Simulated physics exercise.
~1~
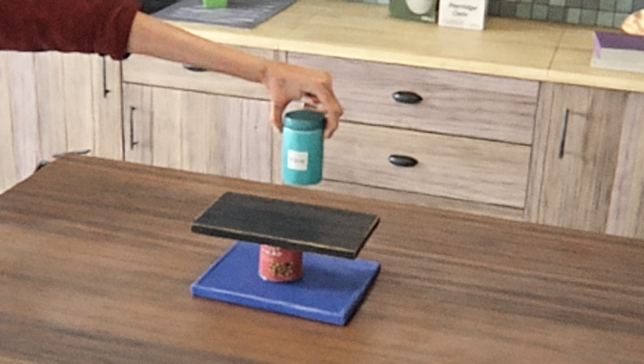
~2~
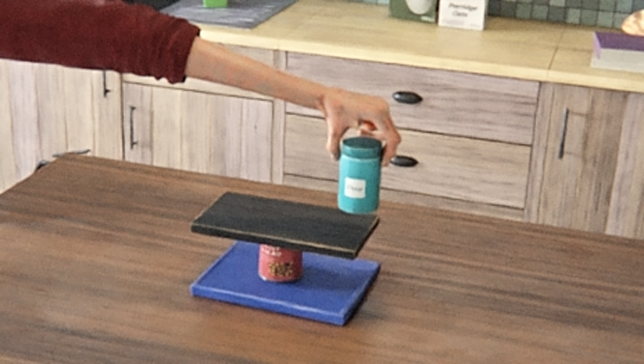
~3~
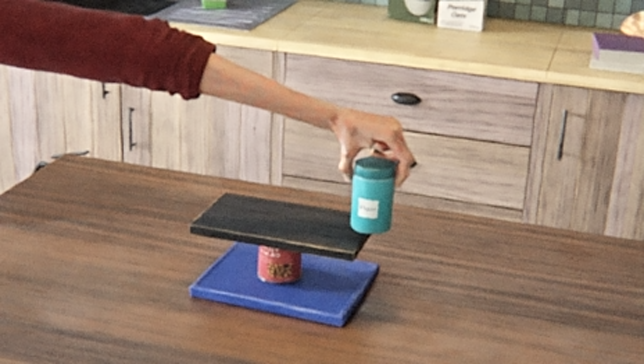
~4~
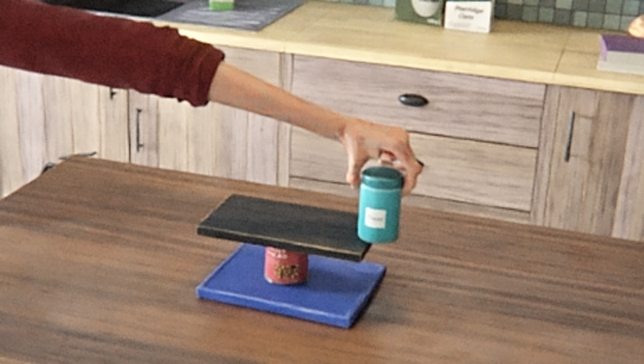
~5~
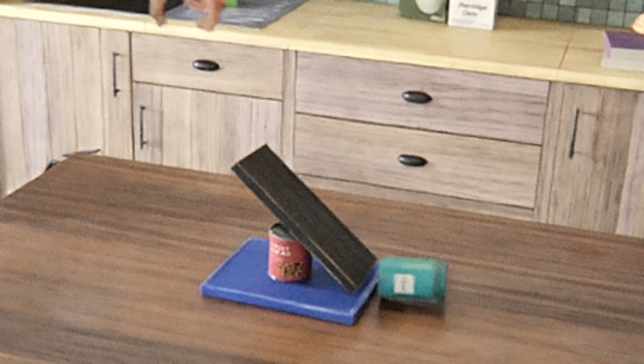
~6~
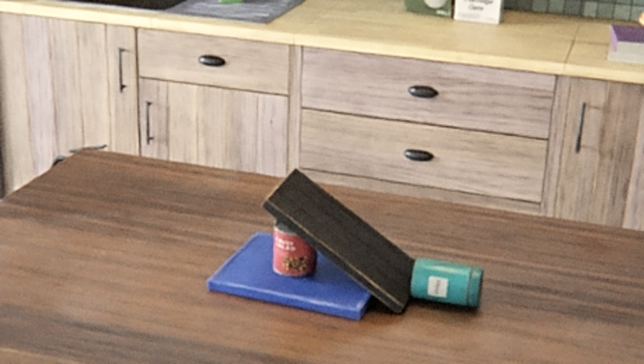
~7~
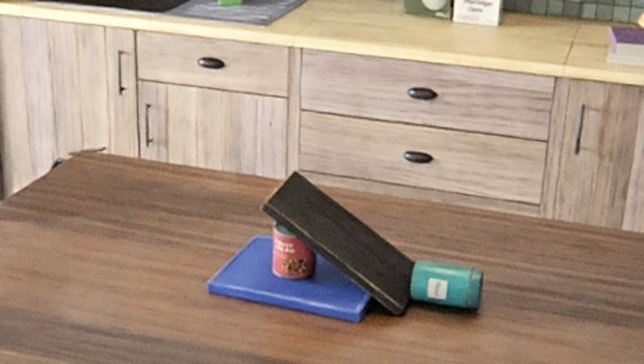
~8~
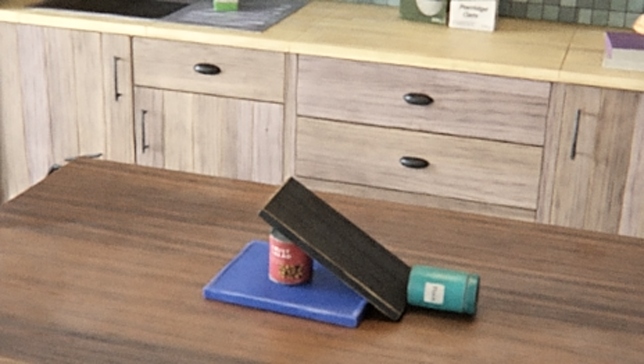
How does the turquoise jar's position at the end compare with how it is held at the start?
At the start the turquoise jar is held upright above the board, but at the end it lies on its side on the table, to the right of the slanted board.
At first, a black board lies flat across a red can that stands on a blue tray on a wooden table, while a hand holds a turquoise jar above it. The hand carries the jar to the right and lowers it to the board's right end. Once the hand lets go and draws back, the board tips steeply down to the right and the jar drops onto its side on the table. The board then slides a little further right. It comes to rest slanted against the can, with the jar lying beside its lower end.
